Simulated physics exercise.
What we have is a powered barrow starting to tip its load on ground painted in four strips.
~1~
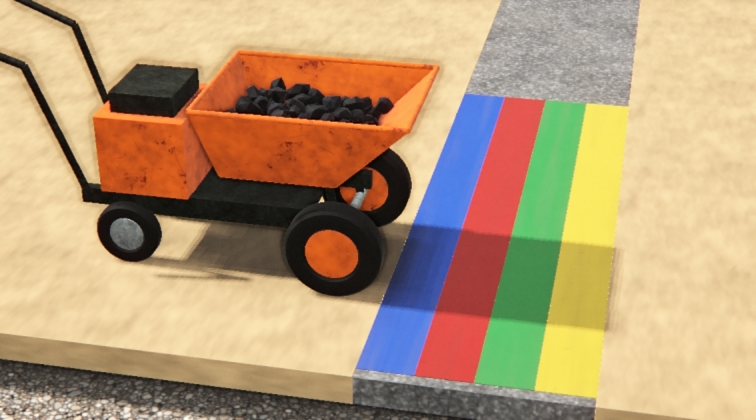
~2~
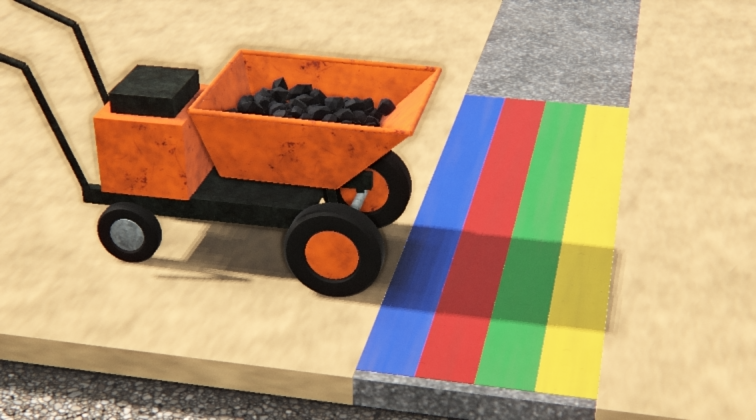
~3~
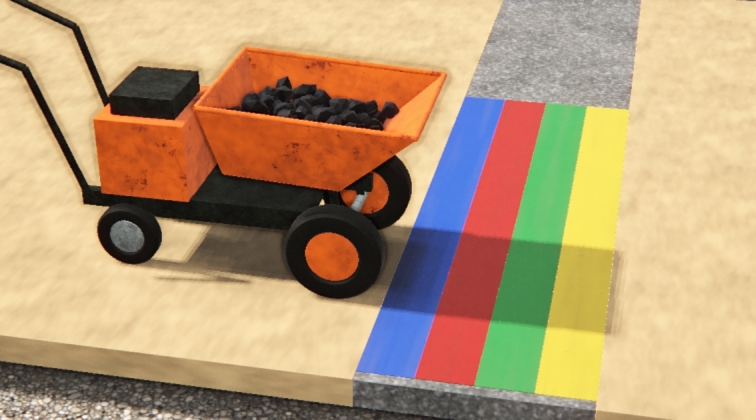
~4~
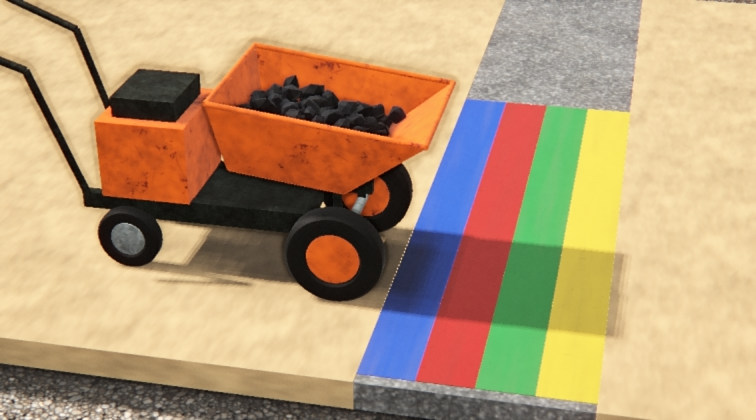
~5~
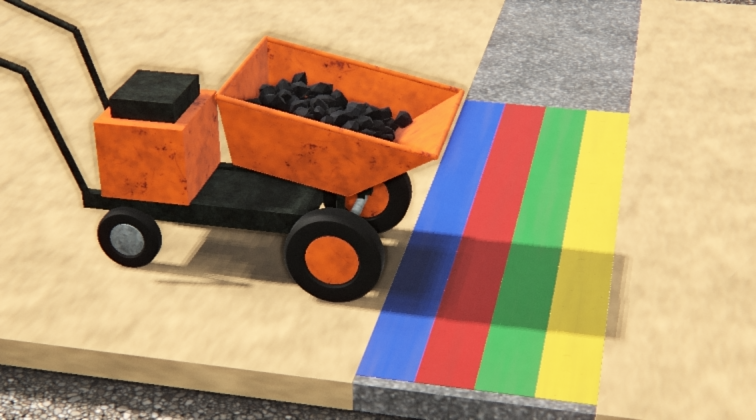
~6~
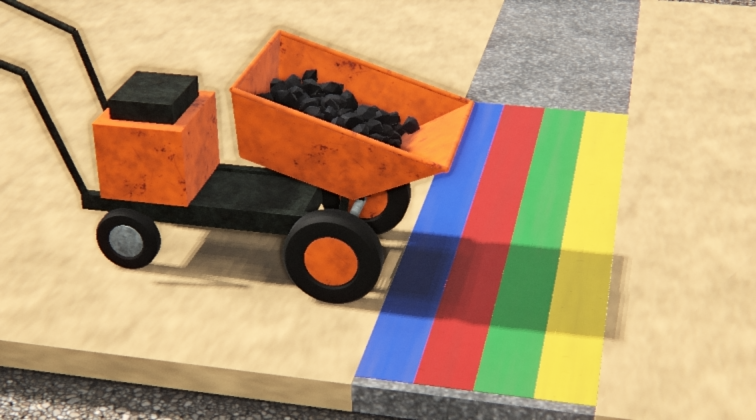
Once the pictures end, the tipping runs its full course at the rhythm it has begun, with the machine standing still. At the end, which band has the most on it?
The green one gets the largest share.
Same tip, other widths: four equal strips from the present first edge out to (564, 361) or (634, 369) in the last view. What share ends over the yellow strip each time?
In turn 30 and 20 in a hundred.
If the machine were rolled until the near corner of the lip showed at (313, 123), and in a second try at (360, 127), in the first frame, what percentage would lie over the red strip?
About 30 and 30 per cent.
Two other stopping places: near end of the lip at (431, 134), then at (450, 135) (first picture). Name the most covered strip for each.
First the yellow strip, then the strip in yellow.
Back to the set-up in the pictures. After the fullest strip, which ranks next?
Next in line is yellow.
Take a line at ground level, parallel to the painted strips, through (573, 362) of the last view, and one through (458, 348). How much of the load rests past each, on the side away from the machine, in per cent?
About 10 and 70 per cent.
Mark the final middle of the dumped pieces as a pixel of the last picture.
Around (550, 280).
Shortly afterwards, skip tipped steeply; the whole lot in the skip.
Next, skip tipped steeply; near two thirds in the skip; near a quarter over the green strip; only a few over the yellow strip.
Some moments later, skip tipped right over; near a third in the skip; only a few over the red strip; near a third over the green strip; near a quarter over the yellow strip; a little off the paint.
In the end, skip tipped right over; near a third in the skip; none at all over the blue strip; only a few over the red strip; near a third over the green strip; near a quarter over the yellow strip; a little off the paint.
